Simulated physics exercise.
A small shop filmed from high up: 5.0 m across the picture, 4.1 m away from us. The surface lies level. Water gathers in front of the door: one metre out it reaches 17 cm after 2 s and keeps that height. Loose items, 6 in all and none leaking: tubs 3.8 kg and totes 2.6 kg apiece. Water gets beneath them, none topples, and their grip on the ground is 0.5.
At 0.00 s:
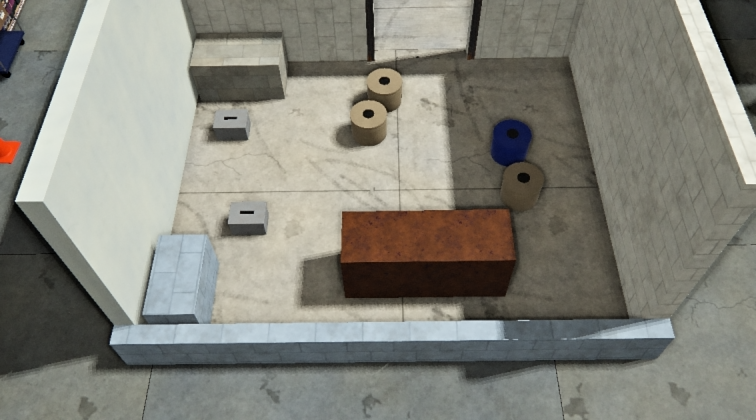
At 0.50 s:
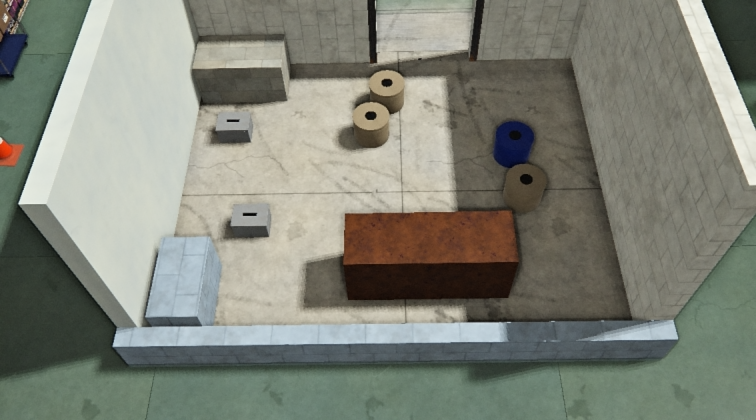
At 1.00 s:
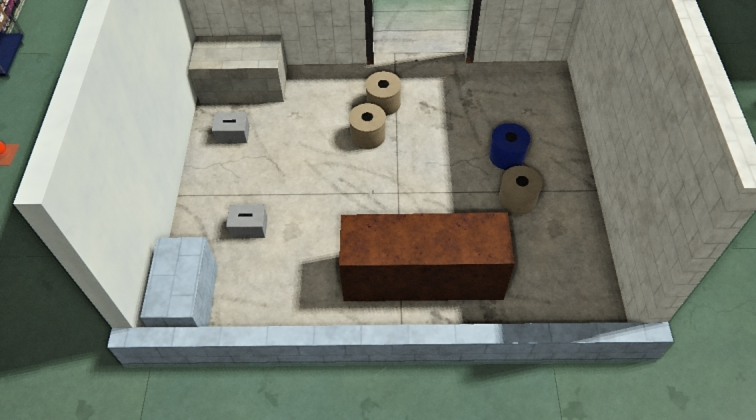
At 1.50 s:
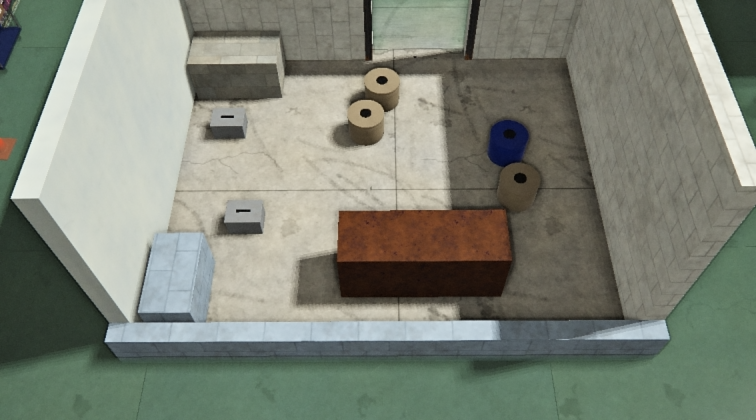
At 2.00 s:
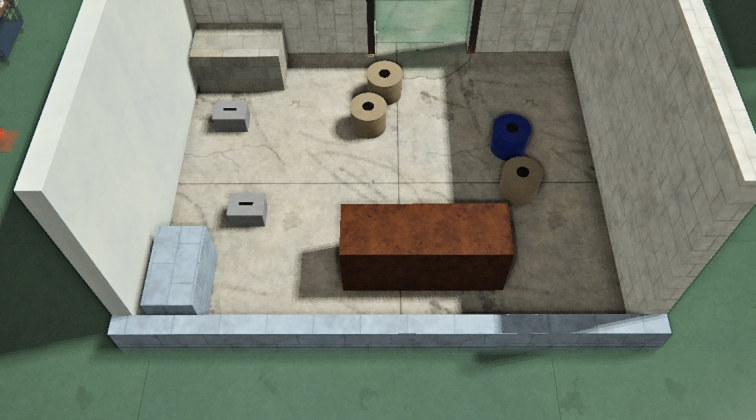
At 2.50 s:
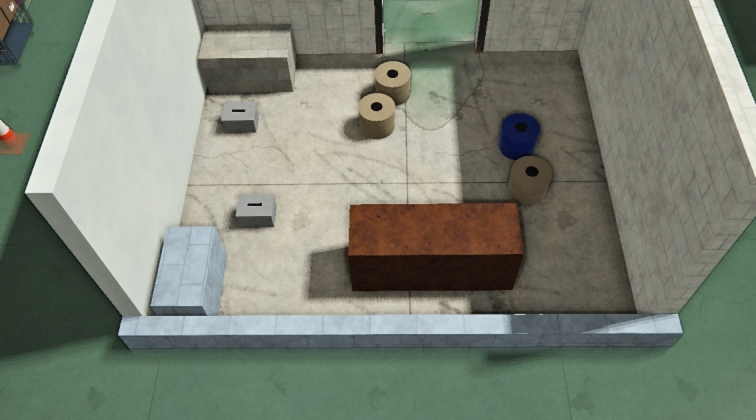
A small walled shop stays still as a little water spreads in at the doorway.
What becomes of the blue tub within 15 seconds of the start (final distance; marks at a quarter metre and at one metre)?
Blue tub gets carried off.
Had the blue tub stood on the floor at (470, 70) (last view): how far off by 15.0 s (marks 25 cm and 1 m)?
It travels far.
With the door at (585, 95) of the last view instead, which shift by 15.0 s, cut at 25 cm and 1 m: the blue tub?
In that case the blue tub ends far away.
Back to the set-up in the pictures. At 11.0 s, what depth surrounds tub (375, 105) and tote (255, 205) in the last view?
About 5 and 8 cm.
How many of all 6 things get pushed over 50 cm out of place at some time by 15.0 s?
I count 6.
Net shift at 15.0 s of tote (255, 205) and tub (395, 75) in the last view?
In that order: 200 cm, 140 cm.
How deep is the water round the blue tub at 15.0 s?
Roughly 10 cm.
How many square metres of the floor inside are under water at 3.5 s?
About 5.5 m2.
After 3.5 s the blue tub is near (526, 131), 0.1 m from its start, aground; 0 afloat.
After 6.8 s the blue tub is near (610, 234), 1.7 m from its start, afloat; 3 afloat.
After 11.0 s the blue tub is near (427, 294), 2.5 m from its start, afloat; 6 afloat.
After 15.0 s the blue tub is near (291, 291), 3.3 m from its start, afloat; 6 afloat.
